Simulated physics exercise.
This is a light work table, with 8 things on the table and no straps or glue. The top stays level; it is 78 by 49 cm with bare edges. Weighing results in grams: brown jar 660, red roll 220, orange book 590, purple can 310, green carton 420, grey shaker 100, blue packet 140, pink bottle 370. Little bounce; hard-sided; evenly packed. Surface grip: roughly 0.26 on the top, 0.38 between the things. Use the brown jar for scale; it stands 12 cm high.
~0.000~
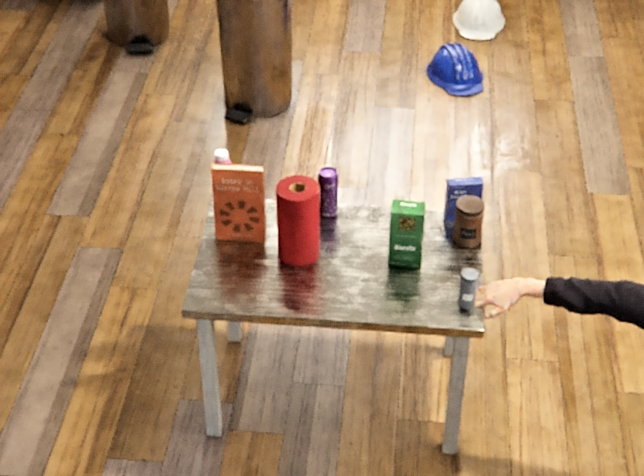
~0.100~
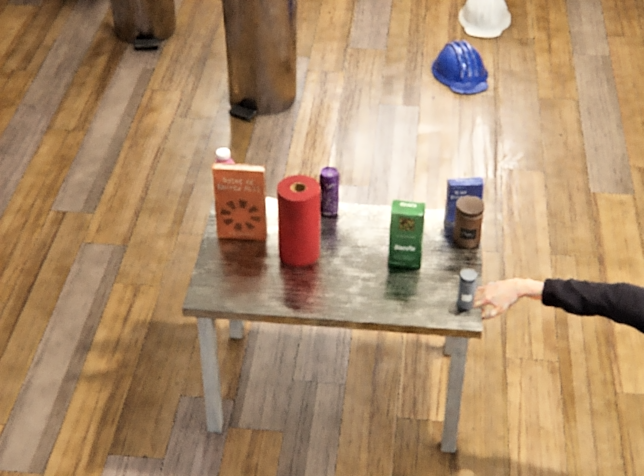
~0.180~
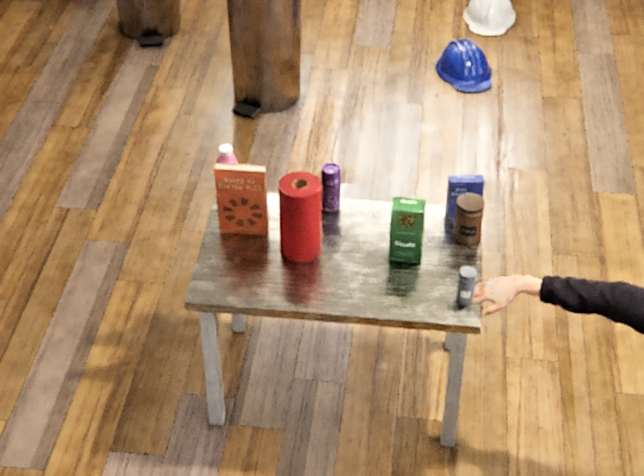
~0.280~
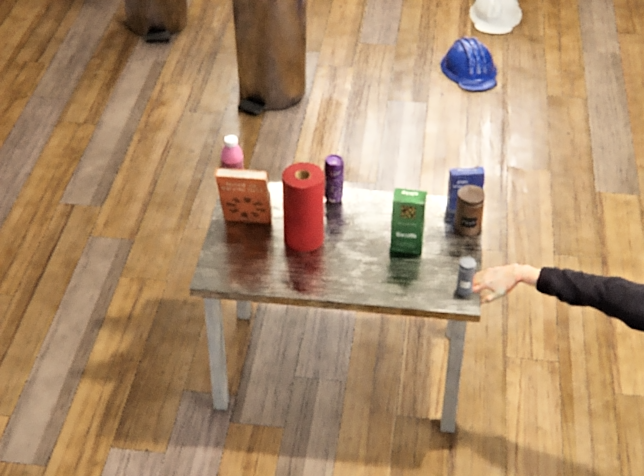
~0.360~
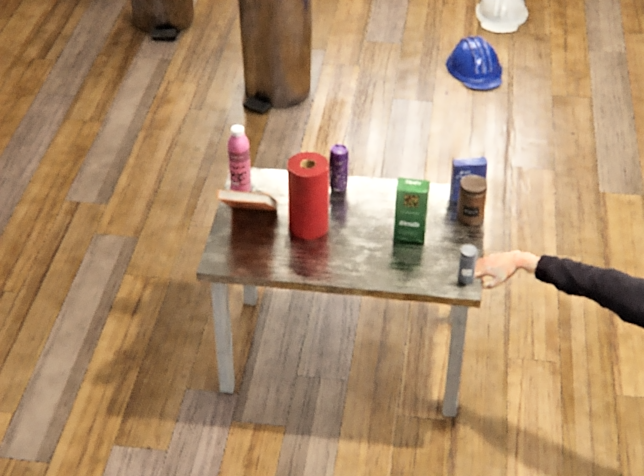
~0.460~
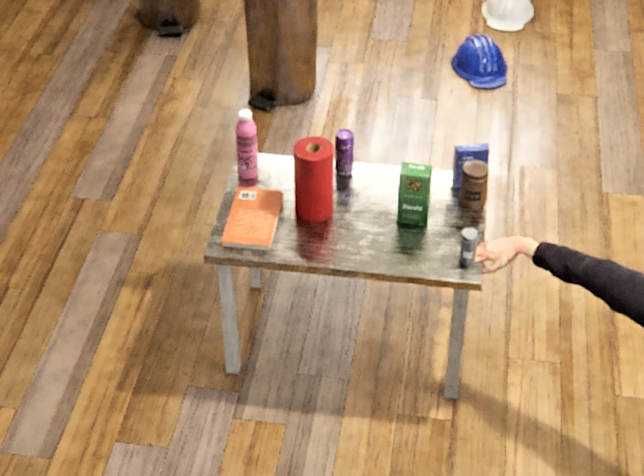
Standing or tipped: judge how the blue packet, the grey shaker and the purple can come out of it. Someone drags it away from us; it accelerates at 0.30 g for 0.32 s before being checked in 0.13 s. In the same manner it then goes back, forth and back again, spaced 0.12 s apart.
The blue packet comes out tipped. The grey shaker comes out standing. The purple can comes out tipped.
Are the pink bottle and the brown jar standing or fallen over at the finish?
In the last frame the pink bottle does not stay up and the brown jar does not stay up.
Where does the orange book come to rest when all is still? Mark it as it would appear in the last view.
Its middle settles close to pixel (233, 288).
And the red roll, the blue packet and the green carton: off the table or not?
Red roll: Stays in bounds; blue packet: Goes out of bounds; green carton: Stays in bounds.
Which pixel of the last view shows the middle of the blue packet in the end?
Around pixel (474, 235).
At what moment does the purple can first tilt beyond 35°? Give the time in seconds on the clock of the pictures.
It happens near 0.7 s.
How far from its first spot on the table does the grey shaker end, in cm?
It ends up around 13 cm from its start.
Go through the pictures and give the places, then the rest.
The first frame shows blue packet (463, 199); grey shaker (468, 289); purple can (328, 193).
The second frame shows orange book (241, 202); green carton (407, 234).
The third frame shows table 2 cm from its start; orange book (242, 200) tilted 5°.
The fourth frame shows table 7 cm from its start; orange book (245, 197) tilted 21°; red roll (303, 207).
The fifth frame shows table 13 cm from its start; orange book (249, 201) tilted 46°; green carton (411, 211) 2 cm from its spot.
The sixth frame shows table 20 cm from its start; blue packet (471, 164); grey shaker (469, 247); purple can (344, 153).
By 0.86 s, table 13 cm from its start; purple can, blue packet and pink bottle now off the table; grey shaker 12 cm from its spot near (470, 233); orange book on its side.
By 1.36 s, table 4 cm from its start; brown jar now off the table; grey shaker 8 cm from its spot near (467, 264); orange book on its side.
By 1.96 s, table 15 cm from its start; grey shaker 15 cm from its spot near (471, 221); orange book on its side; green carton 15 cm from its spot.
When it is over (2.9 s), off the table and tipped over, brown jar, purple can, blue packet and pink bottle; lying over on the table, orange book; not toppled but over 5 cm from the start, red roll, green carton and grey shaker. In the last view, blue packet near (474, 235), grey shaker near (467, 263).
